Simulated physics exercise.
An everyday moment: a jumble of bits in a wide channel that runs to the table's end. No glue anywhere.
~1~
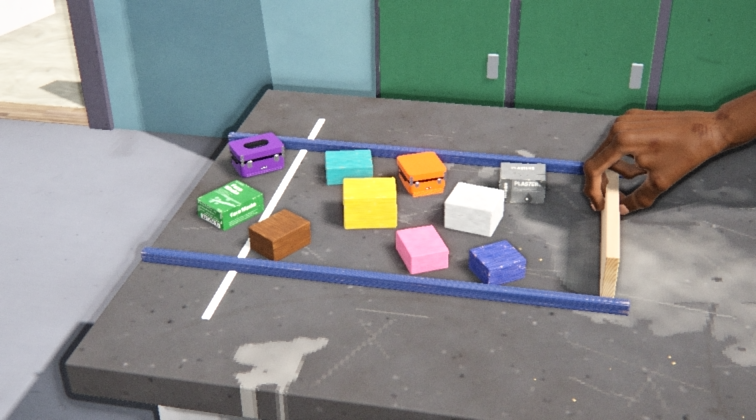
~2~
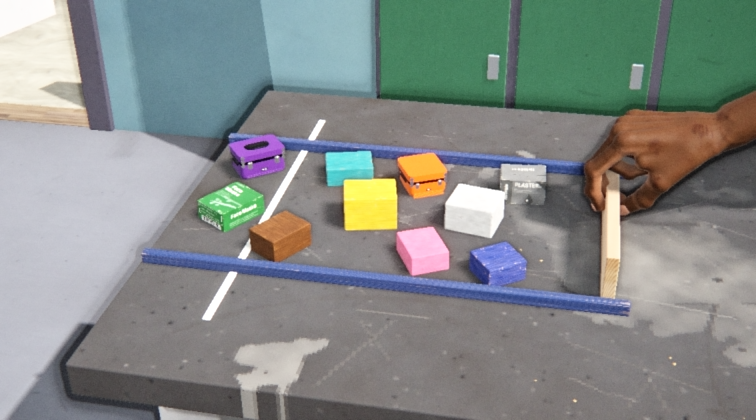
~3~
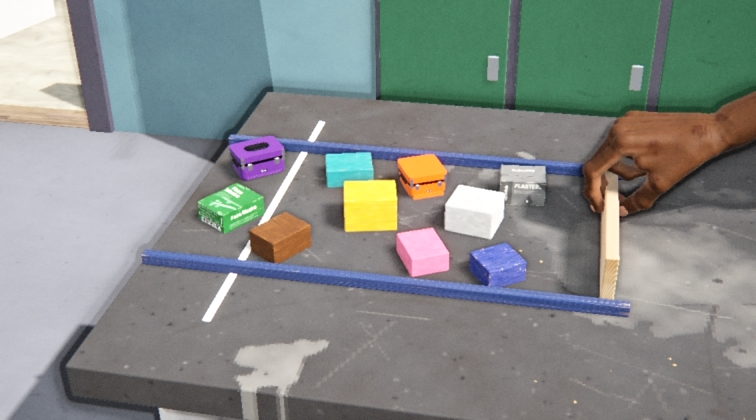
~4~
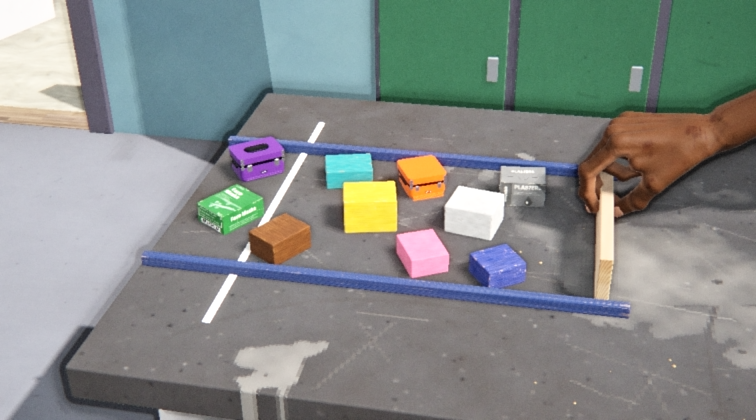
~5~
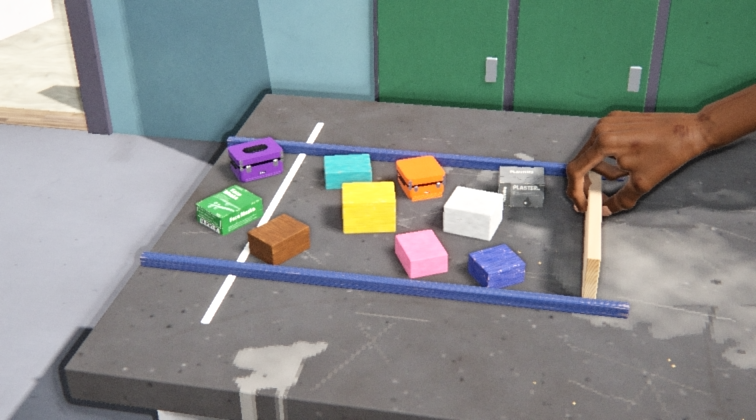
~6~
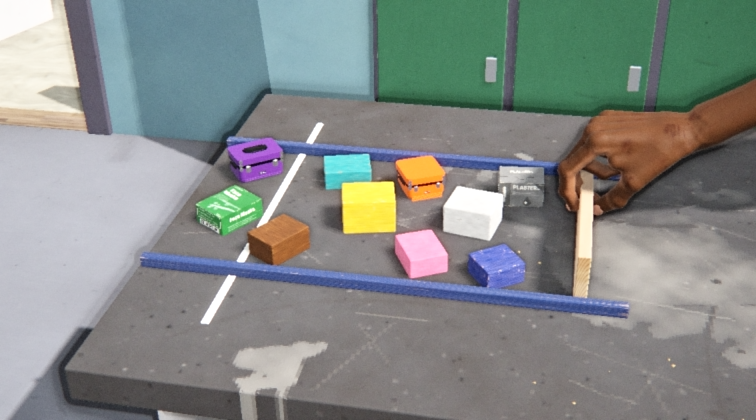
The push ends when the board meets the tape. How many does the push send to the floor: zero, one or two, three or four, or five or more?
The number that fall off is three or four.
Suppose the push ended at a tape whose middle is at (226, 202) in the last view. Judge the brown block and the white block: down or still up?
The brown block is lost; the white block is kept.
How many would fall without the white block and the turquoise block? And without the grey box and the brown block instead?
It would be 1 and 2.
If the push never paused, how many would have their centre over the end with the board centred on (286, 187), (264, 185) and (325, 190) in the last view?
Place by place, 3, 4 and 1.
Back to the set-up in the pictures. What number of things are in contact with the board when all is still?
The number is 3.
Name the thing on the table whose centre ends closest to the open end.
The brown block ends nearest.
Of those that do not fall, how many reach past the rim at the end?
Overhanging: 2.
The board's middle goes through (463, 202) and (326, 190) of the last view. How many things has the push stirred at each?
The counts are 5 and 10.
A little later, none off yet; purple case at rest near (256, 161); green box at rest near (230, 210); brown block at rest near (279, 240).
Next, none off yet; purple case at rest near (255, 161); green box at rest near (230, 210); brown block moving near (273, 240).
Later still, one off so far; purple case on its side near (180, 223); green box shifted about its own width near (184, 208); brown block shifted well along near (198, 236).
When it is over, the number that fall off is three or four; down, turquoise block, green box and purple case.
